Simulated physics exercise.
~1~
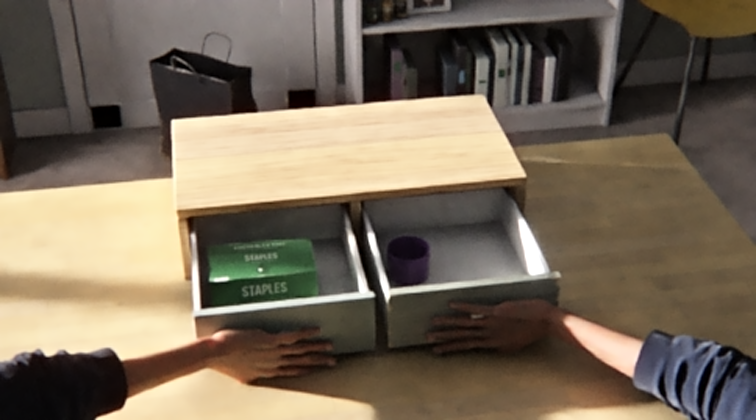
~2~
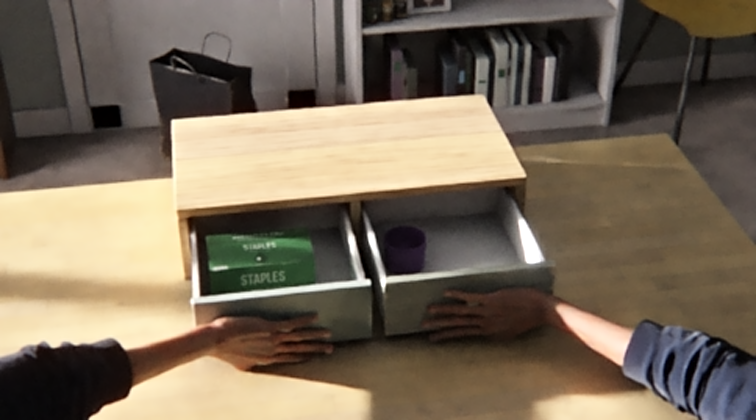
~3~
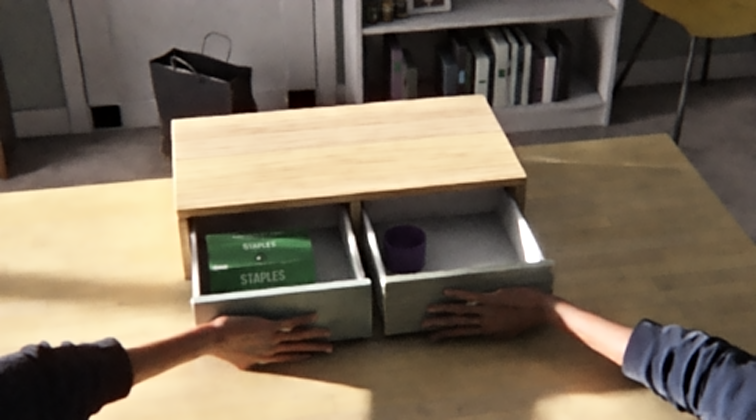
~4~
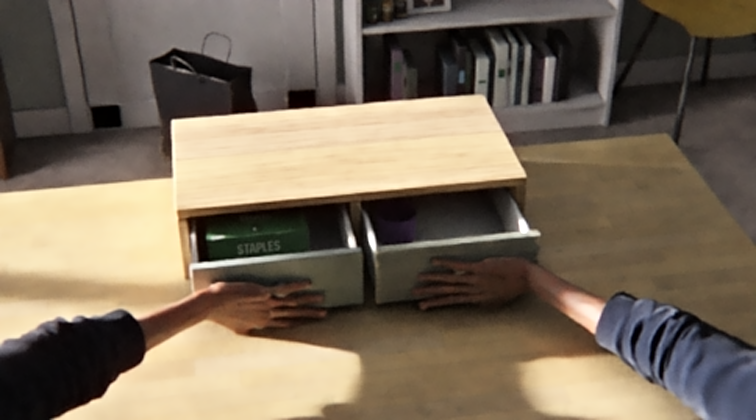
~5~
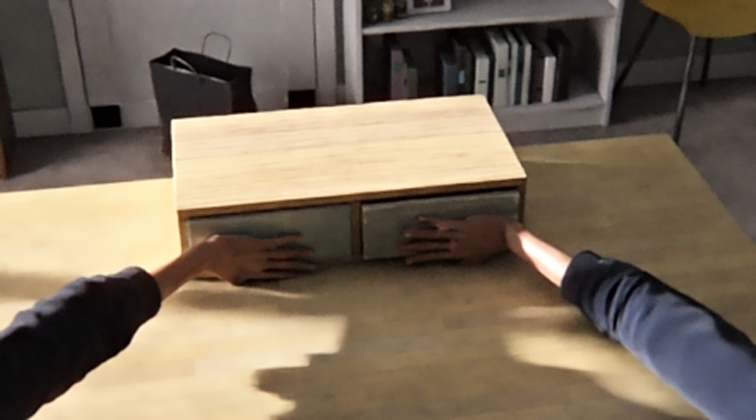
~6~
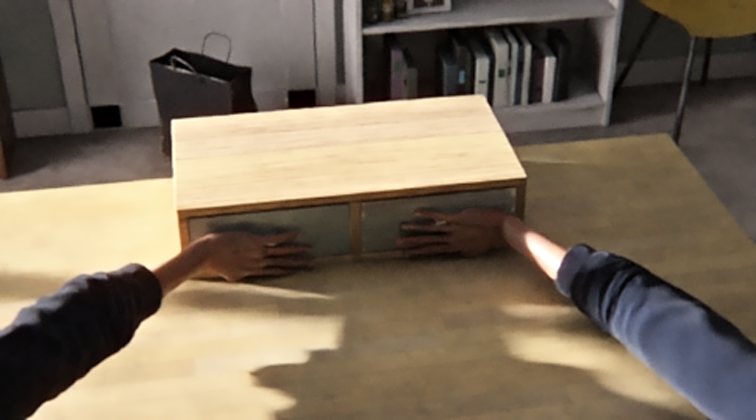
Two hands pushing a pair of open drawers, holding a green box and a purple cup, into a low wooden cabinet until both shut flush.
